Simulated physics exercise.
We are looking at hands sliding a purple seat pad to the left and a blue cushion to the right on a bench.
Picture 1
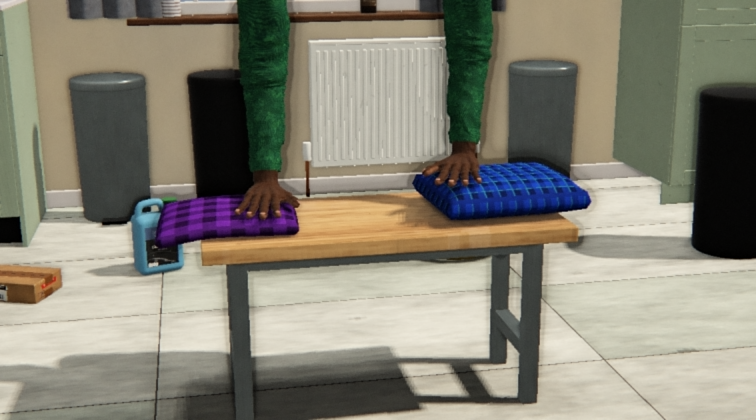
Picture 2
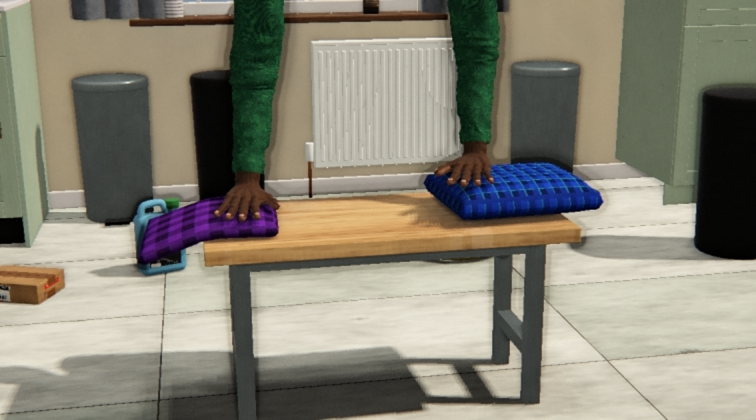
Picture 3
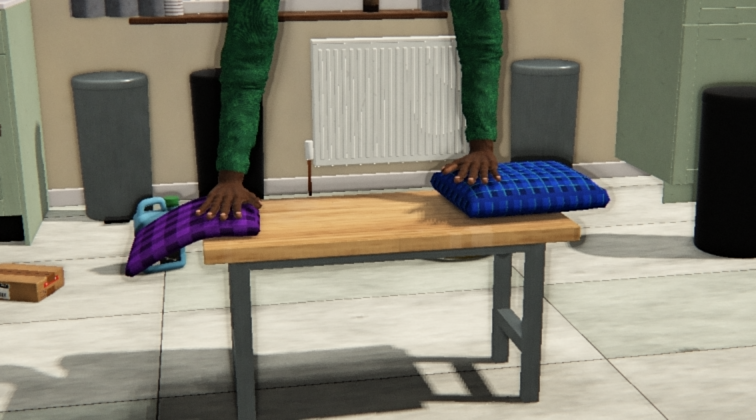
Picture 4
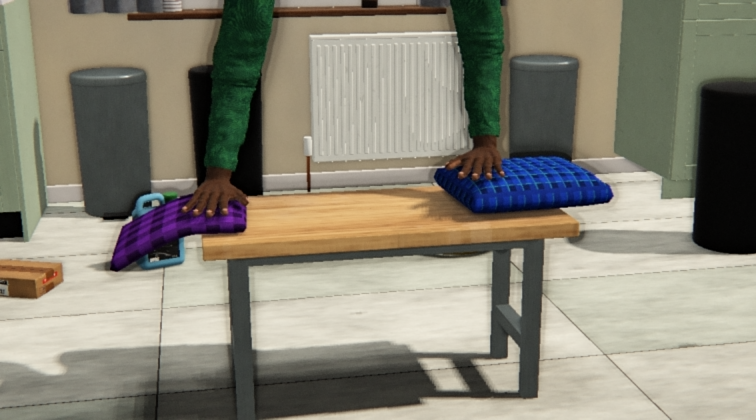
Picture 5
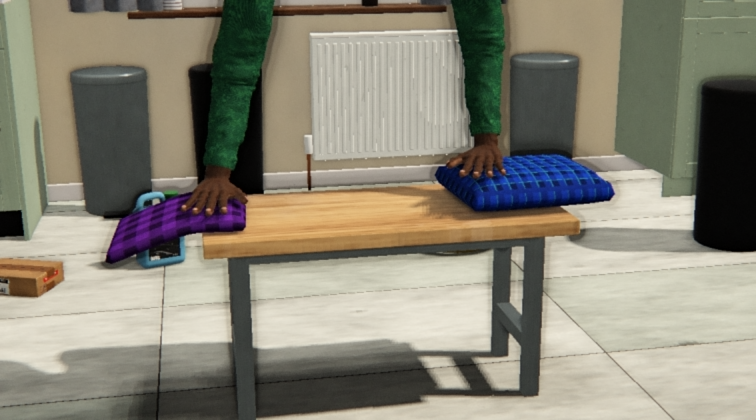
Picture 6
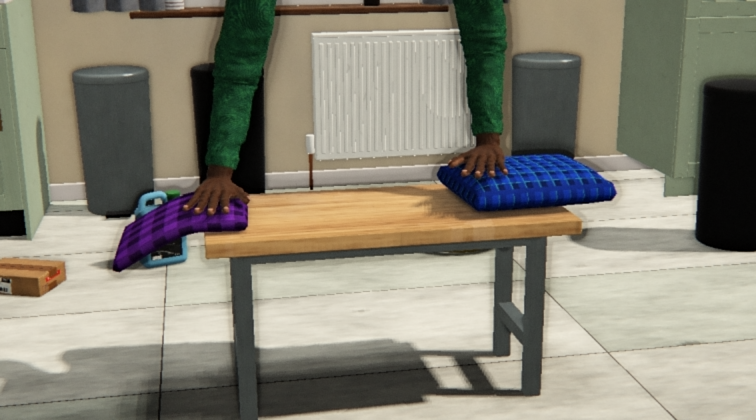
A person in green sleeves, seen from the front and slightly above with the head out of view, stands behind a wooden bench with grey legs in a tiled room. One hand rests on a purple checked pad at left, the other on a blue cushion at right, before a white radiator and bins. The hands spread, sliding both outward past the bench ends, the pad's overhanging part dipping and shifting, then barely move.
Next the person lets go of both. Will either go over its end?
The purple seat pad goes down, the blue cushion stays up there.
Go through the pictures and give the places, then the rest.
The first picture shows seat pad tip (161, 234); cushion tip (574, 194).
The second picture shows seat pad tip (144, 251); cushion tip (586, 195).
The third picture shows seat pad tip (132, 263); cushion tip (592, 193).
The fourth picture shows seat pad tip (117, 257); cushion tip (596, 188).
The fifth picture shows seat pad tip (112, 250); cushion tip (597, 186).
The sixth picture shows seat pad tip (119, 257), well over half past the edge; cushion tip (599, 186), about a third past the edge.
Then, 0.26 s after the last picture, seat pad falling near (179, 249); cushion lying still.
Then, 0.50 s after the last picture, seat pad on the floor near (162, 337); cushion lying still.
Then, 0.74 s after the last picture, seat pad on the floor near (126, 394); cushion lying still.
At rest, seat pad on the floor near (116, 403); cushion lying still. The purple seat pad slumps off the end and the blue cushion remains on top.
